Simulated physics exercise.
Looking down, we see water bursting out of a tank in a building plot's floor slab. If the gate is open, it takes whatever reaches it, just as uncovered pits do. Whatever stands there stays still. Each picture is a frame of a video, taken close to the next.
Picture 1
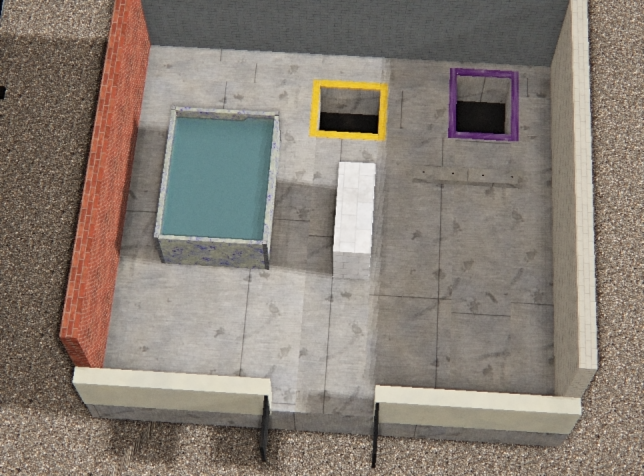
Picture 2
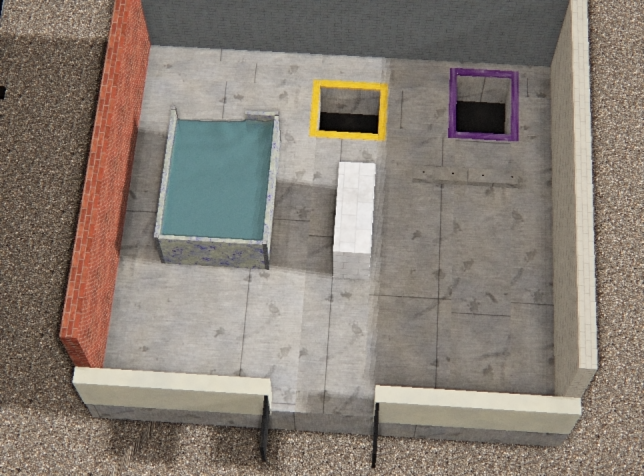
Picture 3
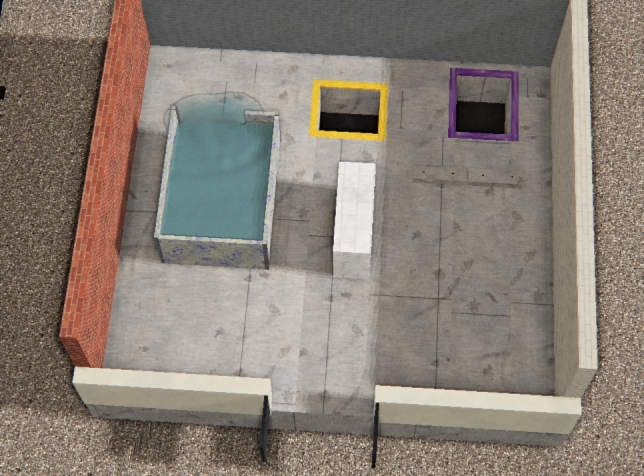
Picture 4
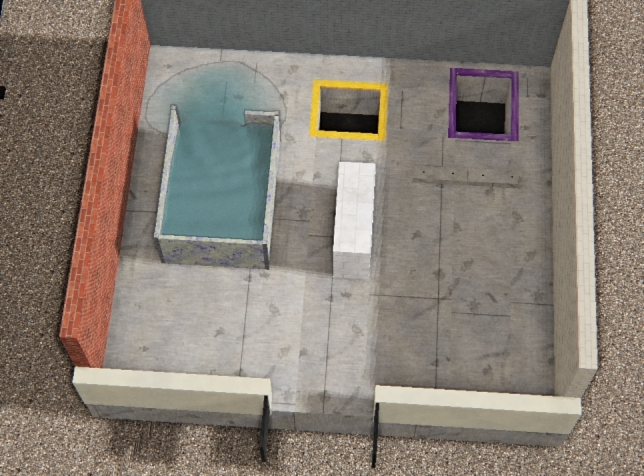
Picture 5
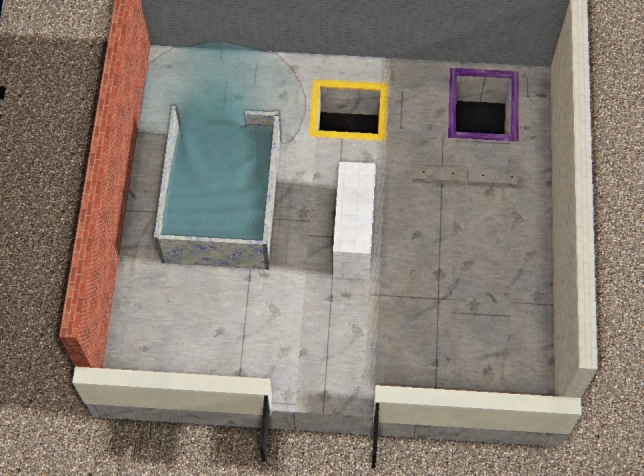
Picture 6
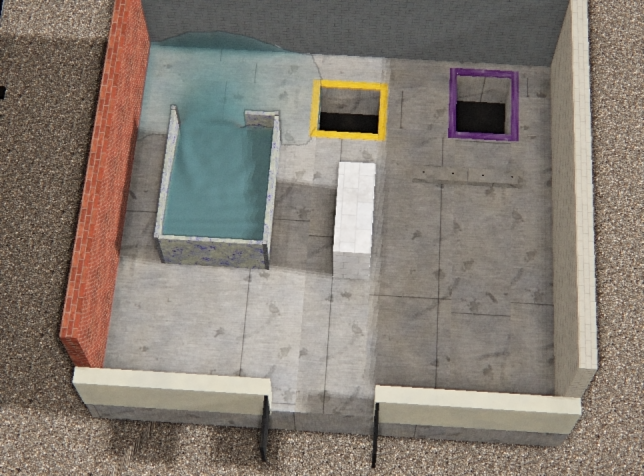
Water sits still in an open tank on a walled floor slab, then begins pouring through a gap in the tank's far side. It fans out in a widening, thin sheet across the floor, reaches the back wall and the brick wall at left, and spreads right to the yellow-edged pit.
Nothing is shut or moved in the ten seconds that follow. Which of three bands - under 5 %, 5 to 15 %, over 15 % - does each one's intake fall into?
Outcome: Gate: Short of a twentieth; purple pit: Upwards of fifteen per cent; yellow pit: Upwards of fifteen per cent.
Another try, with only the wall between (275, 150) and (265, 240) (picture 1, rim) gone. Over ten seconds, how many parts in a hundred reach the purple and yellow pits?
Lab note - share by pit: Purple 10 %, yellow 25 %.
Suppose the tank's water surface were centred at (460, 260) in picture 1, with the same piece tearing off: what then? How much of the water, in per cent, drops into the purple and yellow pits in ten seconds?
Purple 30 %, yellow 25 %.
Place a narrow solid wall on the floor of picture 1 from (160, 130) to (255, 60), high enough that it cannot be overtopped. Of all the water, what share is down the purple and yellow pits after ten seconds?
Per cent: Purple 30, yellow 35.
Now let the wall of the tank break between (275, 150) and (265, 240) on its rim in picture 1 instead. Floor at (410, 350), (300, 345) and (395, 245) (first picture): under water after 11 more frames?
In the order asked: Sodden, sodden, out of reach.
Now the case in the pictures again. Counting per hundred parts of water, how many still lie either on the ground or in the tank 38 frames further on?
The share not yet gone is roughly 64 percent.
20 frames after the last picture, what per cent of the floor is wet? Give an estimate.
That works out to some 35 in a hundred.
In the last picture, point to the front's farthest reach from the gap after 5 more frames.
Roughly at (419, 62).
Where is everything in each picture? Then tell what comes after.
Still water in the open tank at (218, 176), in the first frame.
The front is at a hidden place, out from the gap on the open tank's far side, in the second frame.
Water pours out on the open tank's far side and has run to (249, 102), in the third frame.
The front is at (242, 67), out from the gap on the open tank's far side, in the fourth frame.
Water pours out on the open tank's far side and has run to (180, 49), in the fifth frame.
Water pours out on the open tank's far side and has run to (305, 56), in the sixth frame.
A moment on, water covers 15 % of the floor; the gate 0 %, the purple pit 0 %, the yellow pit 0 %.
Next, water covers 25 % of the floor; the gate 0 %, the purple pit 1 %, the yellow pit 4 %.
Then, water covers 35 % of the floor; the gate 0 %, the purple pit 6 %, the yellow pit 13 %.
Later, water covers 60 % of the floor; the gate 0 %, the purple pit 12 %, the yellow pit 24 %.
In the end, water covers 90 % of the floor; the gate 1 %, the purple pit 17 %, the yellow pit 32 %.
